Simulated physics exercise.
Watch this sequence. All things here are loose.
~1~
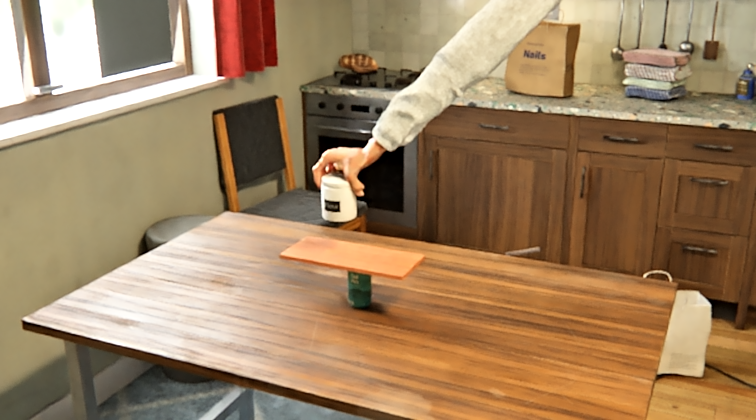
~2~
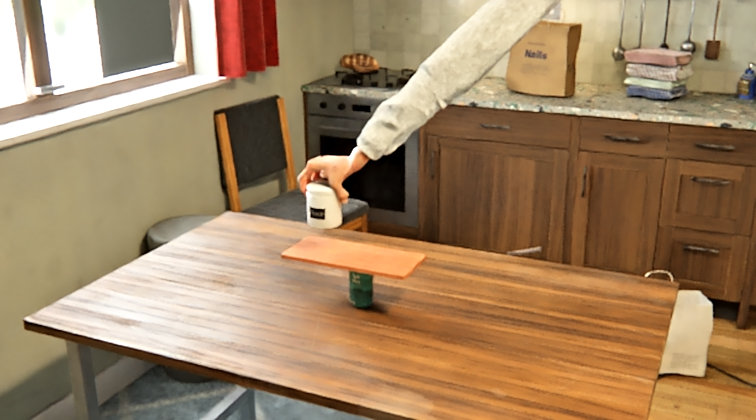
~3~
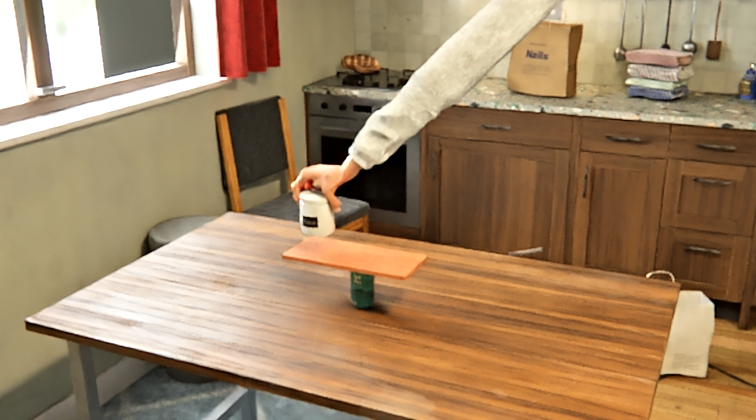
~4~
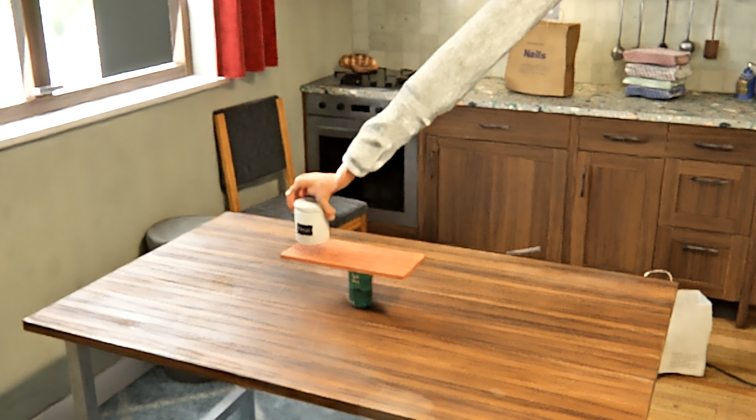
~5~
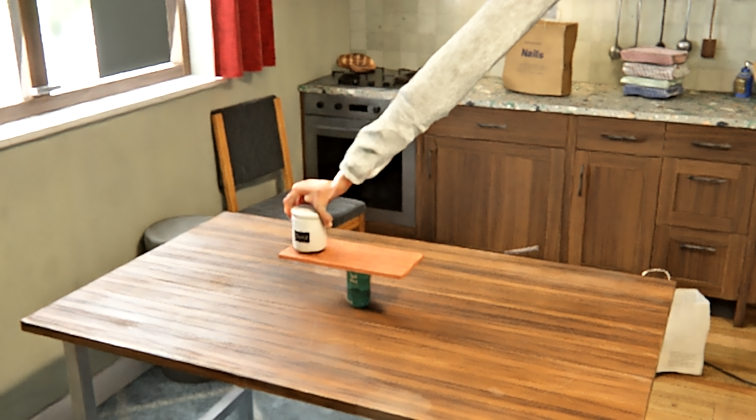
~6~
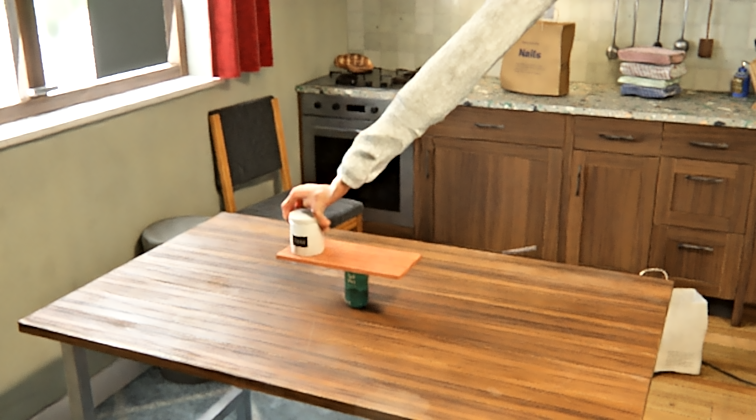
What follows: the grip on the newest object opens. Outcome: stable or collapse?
Unstable.
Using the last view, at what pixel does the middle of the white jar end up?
The object winds up at approximately (259, 279).
Then, 0.40 s after the last picture, white jar now fallen; orange board tipped 52° from how it was; turquoise can tipped 12° from how it was.
Then, 0.60 s after the last picture, turquoise can and orange board now fallen.
At rest, fallen, white jar and orange board; tipped over in the stack, turquoise can. Seen from the same camera at the end, white jar near (259, 278). The stack comes apart.
